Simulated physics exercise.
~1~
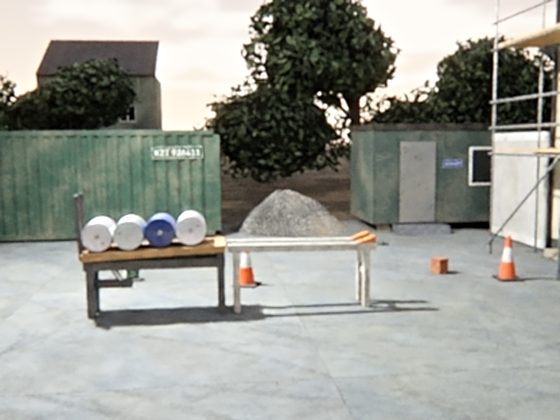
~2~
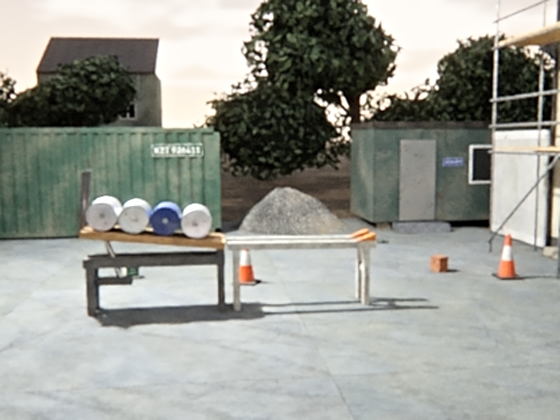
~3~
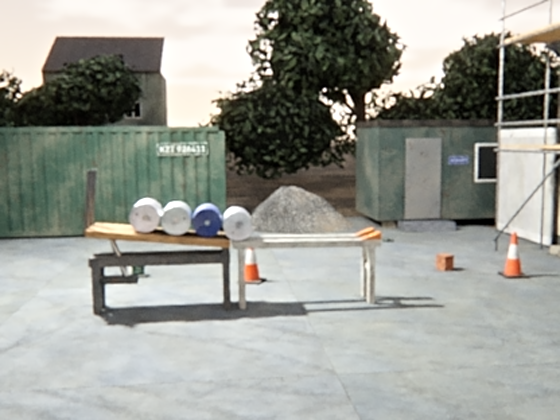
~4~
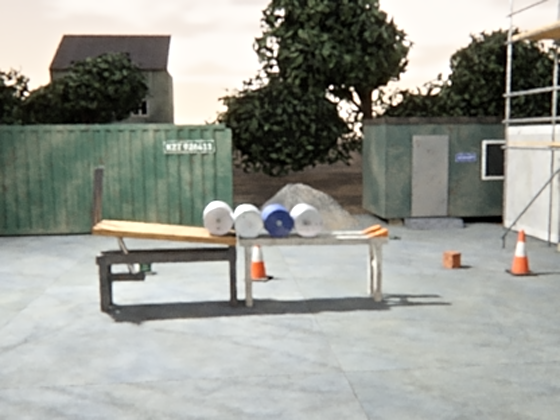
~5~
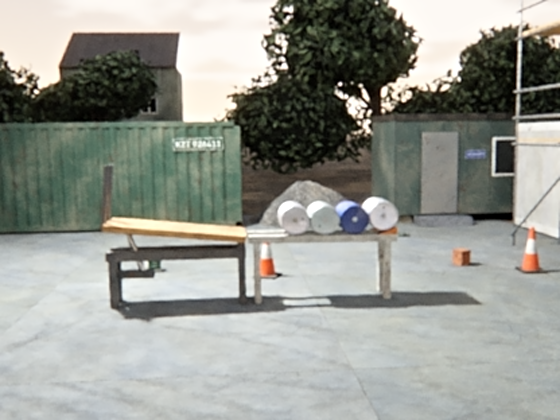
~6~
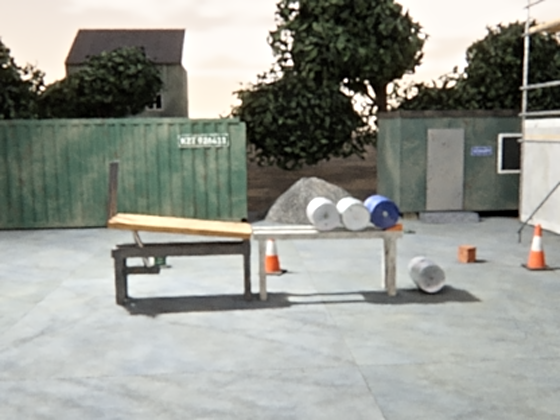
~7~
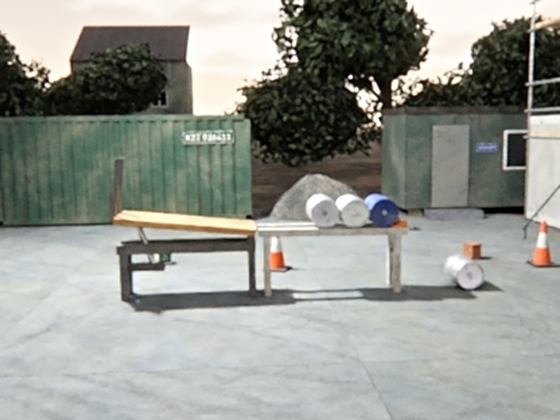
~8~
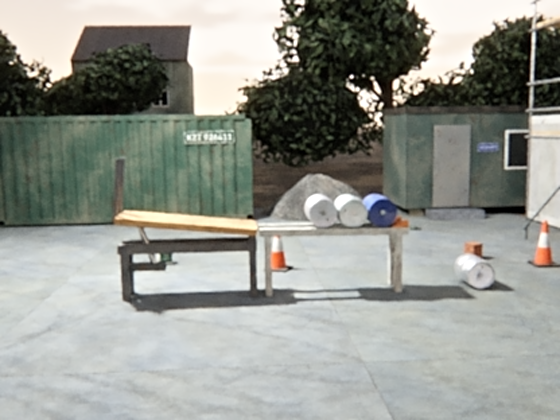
At first, three white kegs and a blue one lie side by side on a deck at the left of a paved yard, with green containers, a gravel heap and orange cones around. The deck's left end rises, and the kegs start rolling right, down onto the pale rack beside it. They cross the rack close together, the blue one third in line behind a white leader. At the far end, the leading white keg goes over the stop and drops to the ground, rolling a little farther right. The blue keg stays on the rack against the end, with two white kegs resting behind it.
